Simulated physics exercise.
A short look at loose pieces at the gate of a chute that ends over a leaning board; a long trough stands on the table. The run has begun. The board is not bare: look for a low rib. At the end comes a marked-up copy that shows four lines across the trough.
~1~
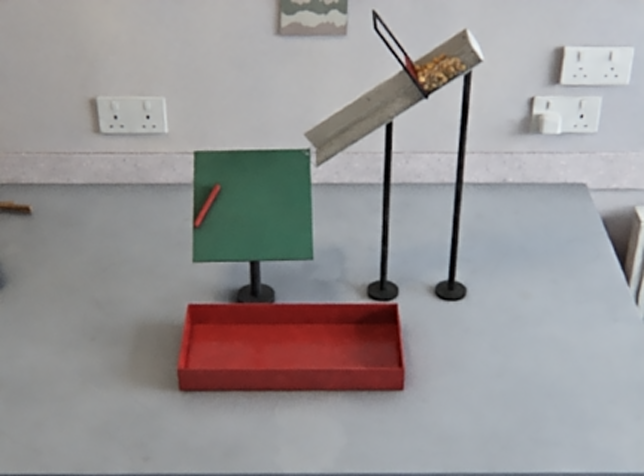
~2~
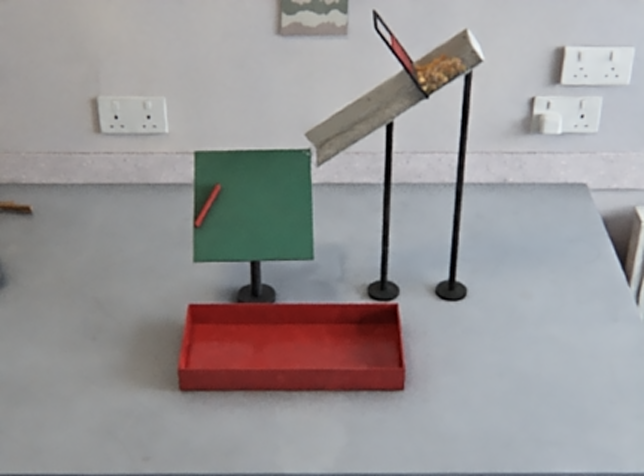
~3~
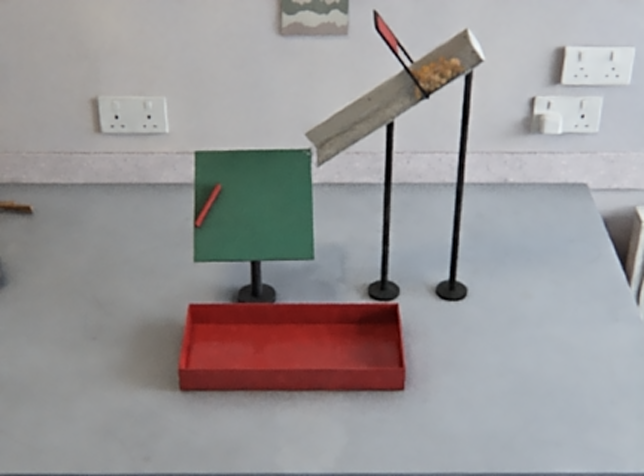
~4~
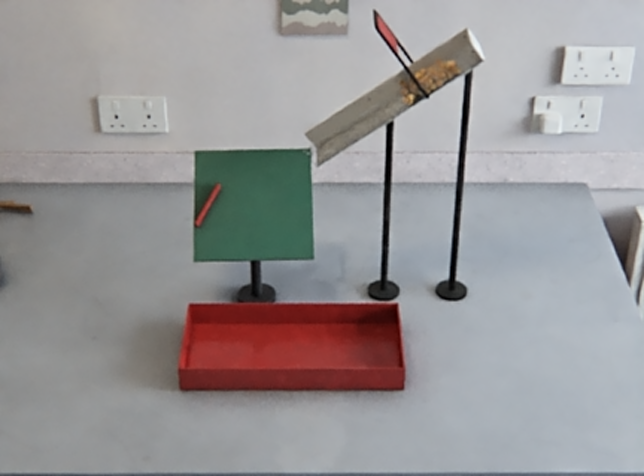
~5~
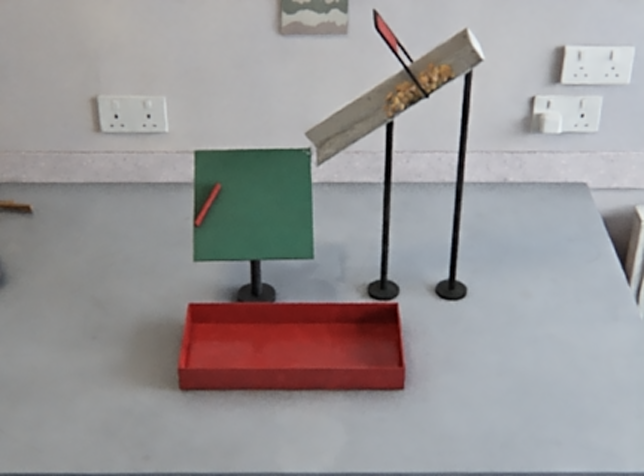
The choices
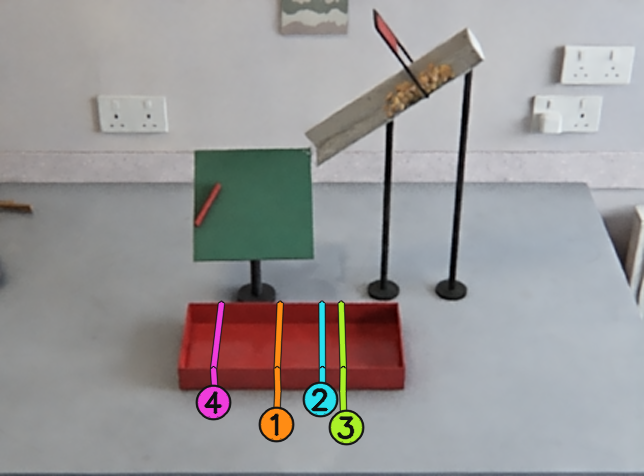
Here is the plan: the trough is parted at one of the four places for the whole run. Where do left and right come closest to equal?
4.
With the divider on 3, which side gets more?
The left side.
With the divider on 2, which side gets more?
The left side.
On the marked copy, line 1 crosses the front rim at (277, 368); line 2 crosses the front rim at (322, 368); line 3 crosses the front rim at (343, 368); line 4 crosses the front rim at (213, 368).
With 1, of what is caught, almost all on the left of the divider, just a few on the right.
With 2, of what is caught, every piece on the left of the divider, not one piece on the right.
With 3, of what is caught, every piece on the left of the divider, not one piece on the right.
With 4, of what is caught, roughly half on the left of the divider, roughly half on the right.
